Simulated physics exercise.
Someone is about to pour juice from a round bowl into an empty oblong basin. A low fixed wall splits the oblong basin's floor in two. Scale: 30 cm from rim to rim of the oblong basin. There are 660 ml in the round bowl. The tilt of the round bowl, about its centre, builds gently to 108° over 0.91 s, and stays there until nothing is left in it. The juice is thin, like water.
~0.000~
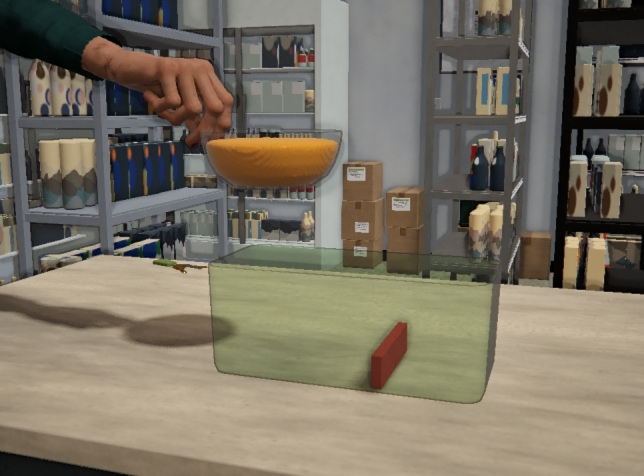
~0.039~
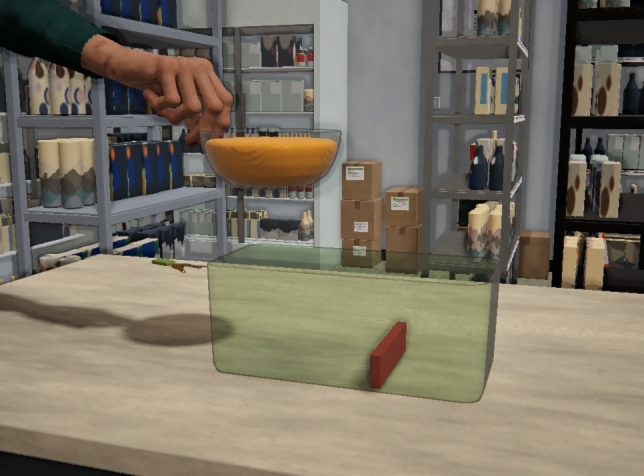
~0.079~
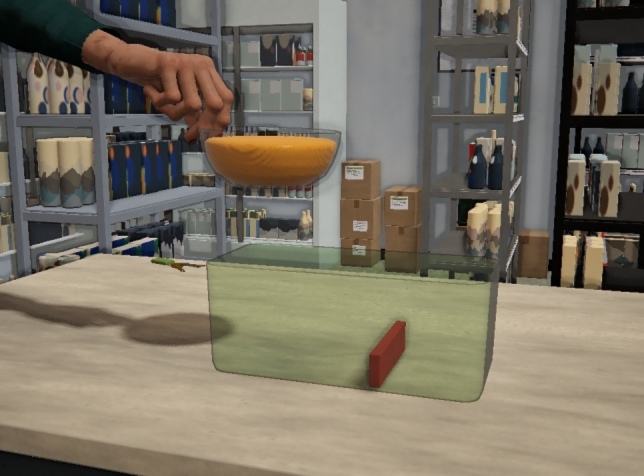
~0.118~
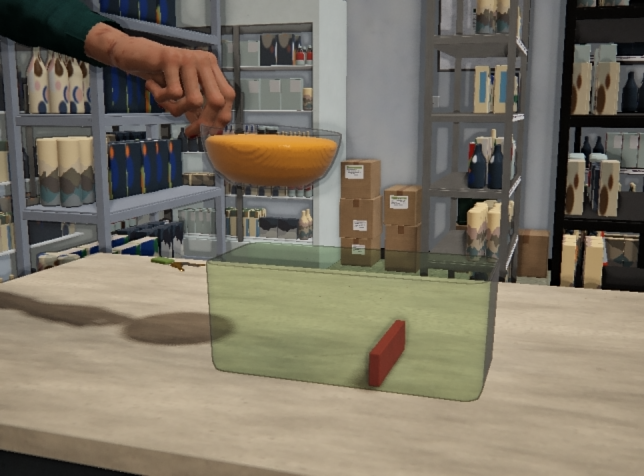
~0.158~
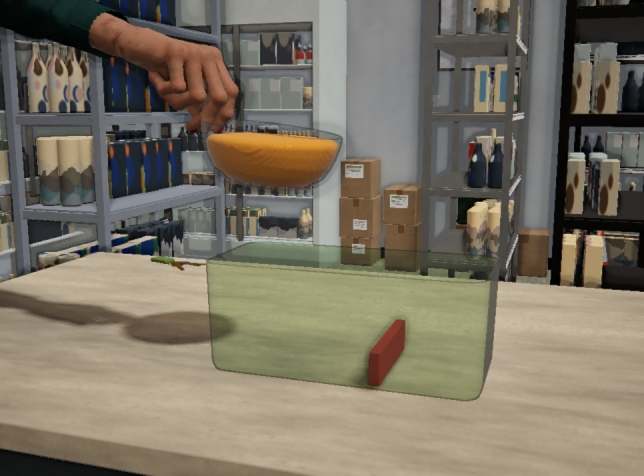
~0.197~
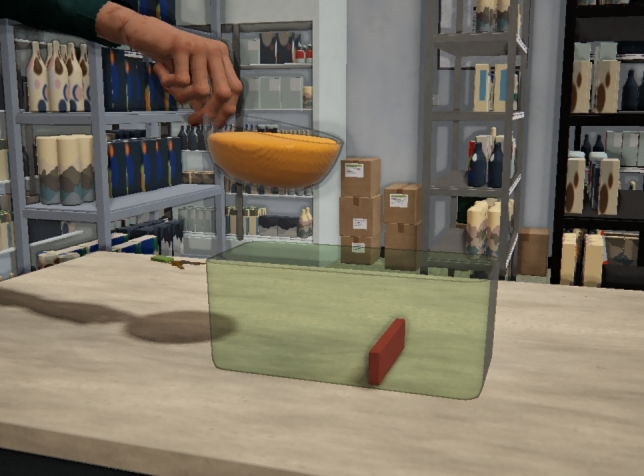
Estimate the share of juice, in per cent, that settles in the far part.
Roughly 40 per cent is past the wall.
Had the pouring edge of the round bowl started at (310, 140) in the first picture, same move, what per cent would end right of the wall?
In that case some 10 per cent.
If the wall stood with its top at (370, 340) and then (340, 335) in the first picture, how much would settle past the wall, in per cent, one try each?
In turn about 55 and 80 per cent.
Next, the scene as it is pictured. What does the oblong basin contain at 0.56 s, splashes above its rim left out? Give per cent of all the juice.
About 30 per cent.
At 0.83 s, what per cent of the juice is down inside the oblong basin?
Near 96 in a hundred.
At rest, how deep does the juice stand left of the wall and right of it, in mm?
Left about 16 mm, right about 20 mm.
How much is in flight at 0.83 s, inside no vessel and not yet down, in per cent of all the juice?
Near 3 in a hundred.
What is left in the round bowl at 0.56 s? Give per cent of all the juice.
Near 30 in a hundred.
By 0.56 s the tilt is 73° and 30 per cent is still to pour, 13 is left of the wall and 17 right of it.
By 0.83 s the tilt is 106° and 0 per cent is still to pour, 56 is left of the wall and 41 right of it.
By 1.11 s the tilt is 108° and 0 per cent is still to pour, 58 is left of the wall and 40 right of it.
By 1.41 s the tilt is 108° and 0 per cent is still to pour, 59 is left of the wall and 40 right of it.
At rest 59 per cent lies left of the wall, 40 right of it and 2 outside.
